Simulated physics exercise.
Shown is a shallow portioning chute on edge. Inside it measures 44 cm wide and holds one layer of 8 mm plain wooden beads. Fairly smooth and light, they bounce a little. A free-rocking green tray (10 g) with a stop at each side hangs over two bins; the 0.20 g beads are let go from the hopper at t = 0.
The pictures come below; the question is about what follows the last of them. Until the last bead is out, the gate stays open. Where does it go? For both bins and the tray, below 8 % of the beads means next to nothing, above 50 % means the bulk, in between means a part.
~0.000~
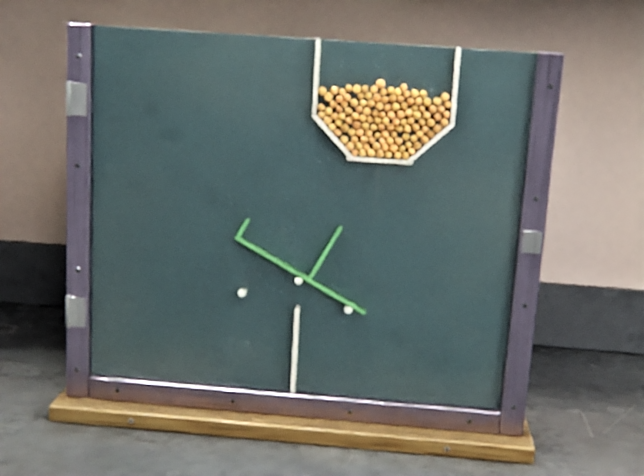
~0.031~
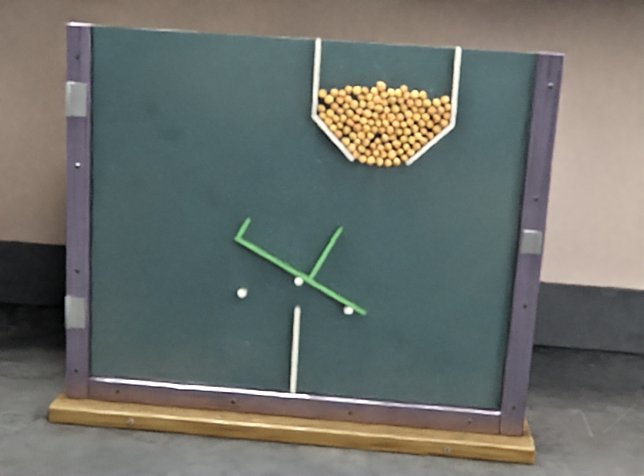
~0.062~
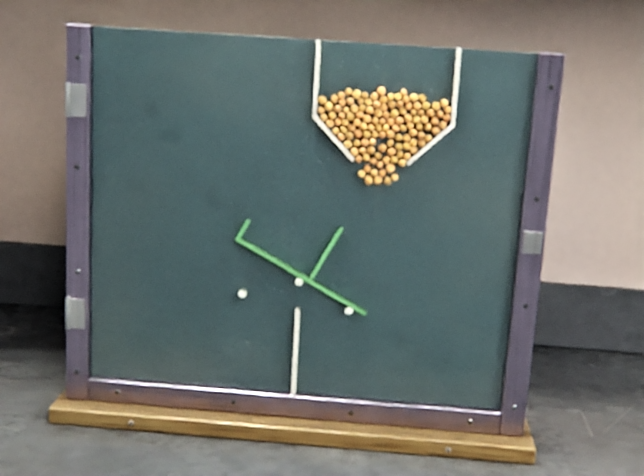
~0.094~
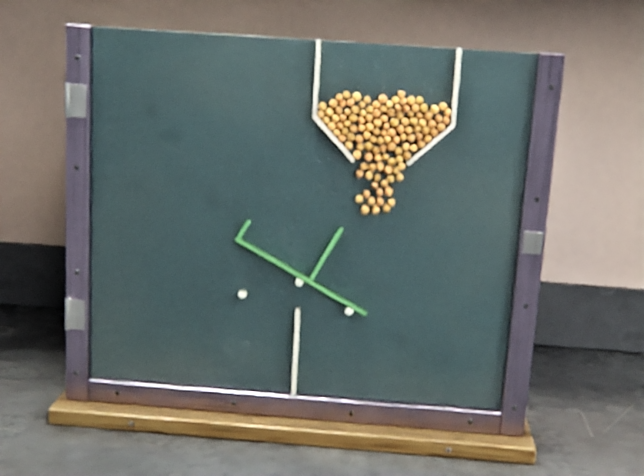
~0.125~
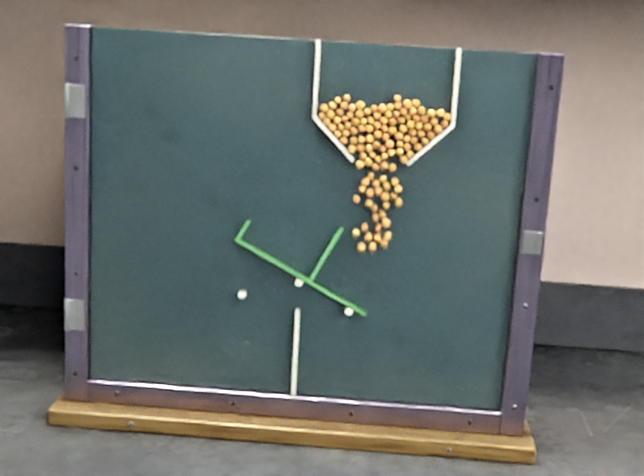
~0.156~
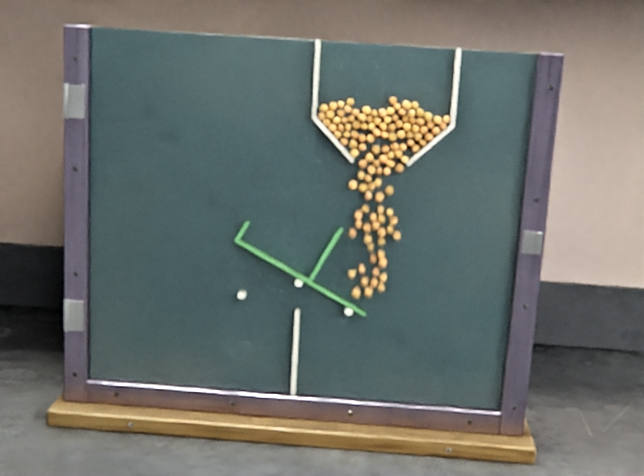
Once all is still, the left bin holds almost none, the right bin holds the greater part and the tray holds almost none.
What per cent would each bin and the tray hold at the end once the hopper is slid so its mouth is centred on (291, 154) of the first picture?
Left bin 35, right bin 5, tray 60.
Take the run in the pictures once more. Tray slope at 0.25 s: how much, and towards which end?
About 25°, right end down.
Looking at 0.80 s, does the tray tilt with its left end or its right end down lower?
The tray's right end is the low one.
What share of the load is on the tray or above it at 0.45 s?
About 20%.
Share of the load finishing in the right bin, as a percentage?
Something like 100 in a hundred.
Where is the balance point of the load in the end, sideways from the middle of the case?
On average the load ends up close to 12 cm to the right of the middle.
By 0.45 s 100 % have left the hopper; tray right end down 27°; on or over it 20 %, past it to the left 0 %, to the right 80 %.
By 0.80 s 100 % have left the hopper; tray right end down 27°; on or over it 0 %, past it to the left 0 %, to the right 100 %.
In the end, by 1.7 s, left bin 0 %, right bin 100 %, tray 0 %; tray right end down 27°.
